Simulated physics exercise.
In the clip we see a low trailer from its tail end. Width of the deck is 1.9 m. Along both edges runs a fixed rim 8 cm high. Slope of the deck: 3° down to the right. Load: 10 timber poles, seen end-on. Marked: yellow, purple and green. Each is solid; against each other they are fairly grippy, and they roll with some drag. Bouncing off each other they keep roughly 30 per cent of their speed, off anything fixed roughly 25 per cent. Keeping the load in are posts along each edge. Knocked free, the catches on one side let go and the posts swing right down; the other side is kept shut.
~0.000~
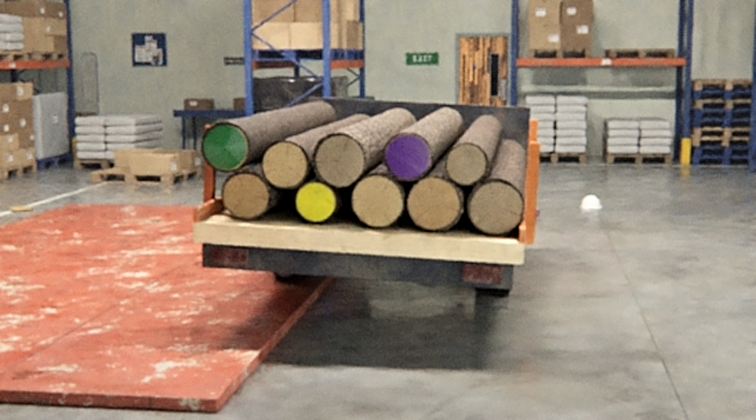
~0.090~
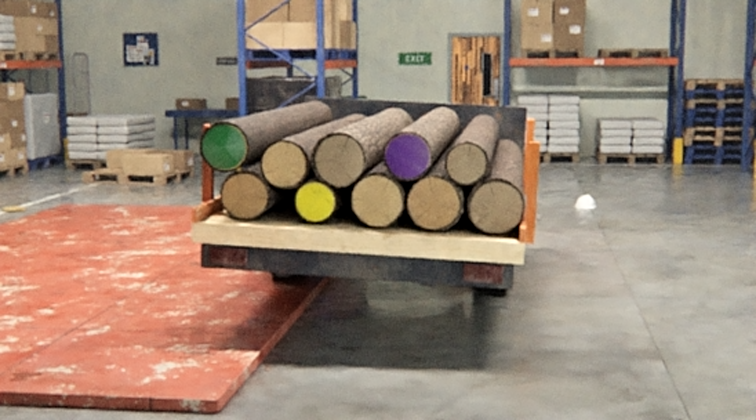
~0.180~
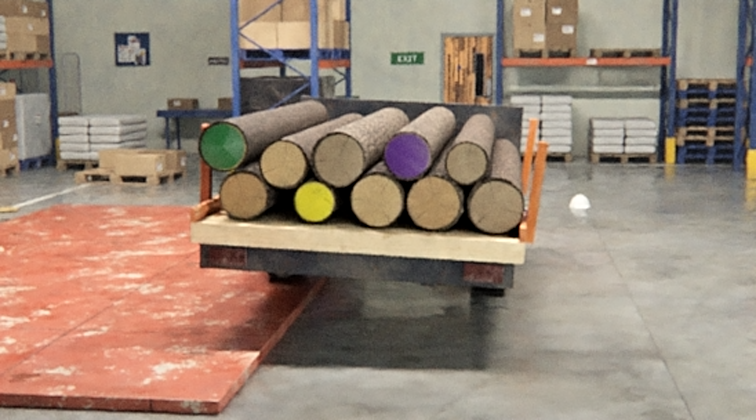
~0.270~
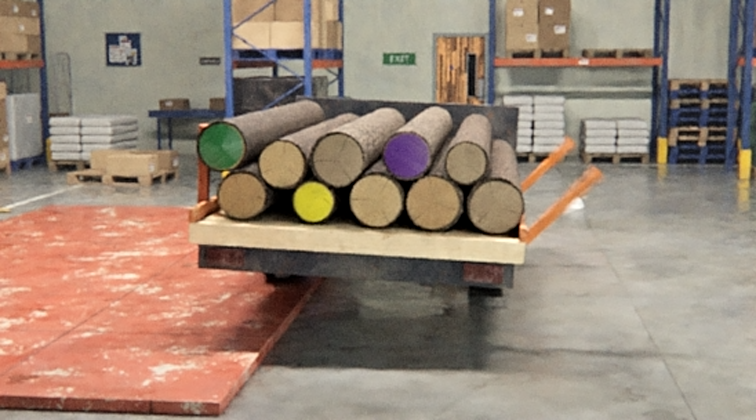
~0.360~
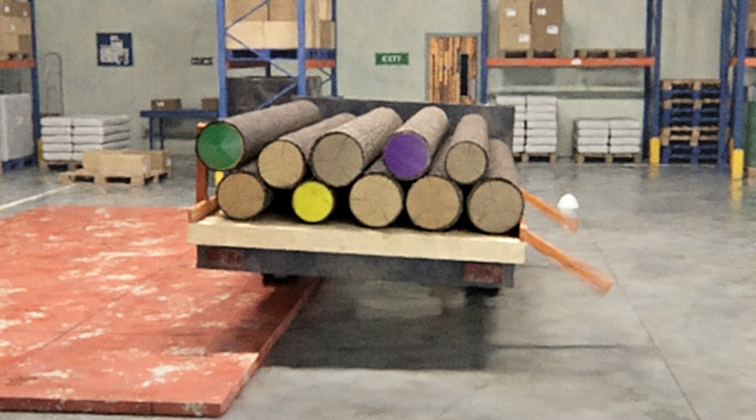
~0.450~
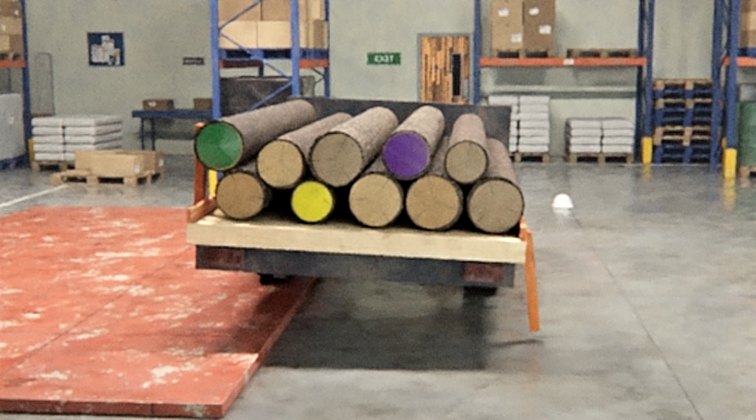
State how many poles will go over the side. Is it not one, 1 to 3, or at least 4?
It is not one.
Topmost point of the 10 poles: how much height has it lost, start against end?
About 0 cm.
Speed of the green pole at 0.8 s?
0.0 m/s or so.
After 0.8 s, yellow is on the deck, 70 cm from the left edge; purple is up on others, 70 cm from the right edge; green is up on others, 15 cm from the left edge; 0 off so far.
At rest (1.2 s), yellow is on the deck, 70 cm from the left edge; purple is up on others, 70 cm from the right edge; green is up on others, 15 cm from the left edge; 0 off so far.
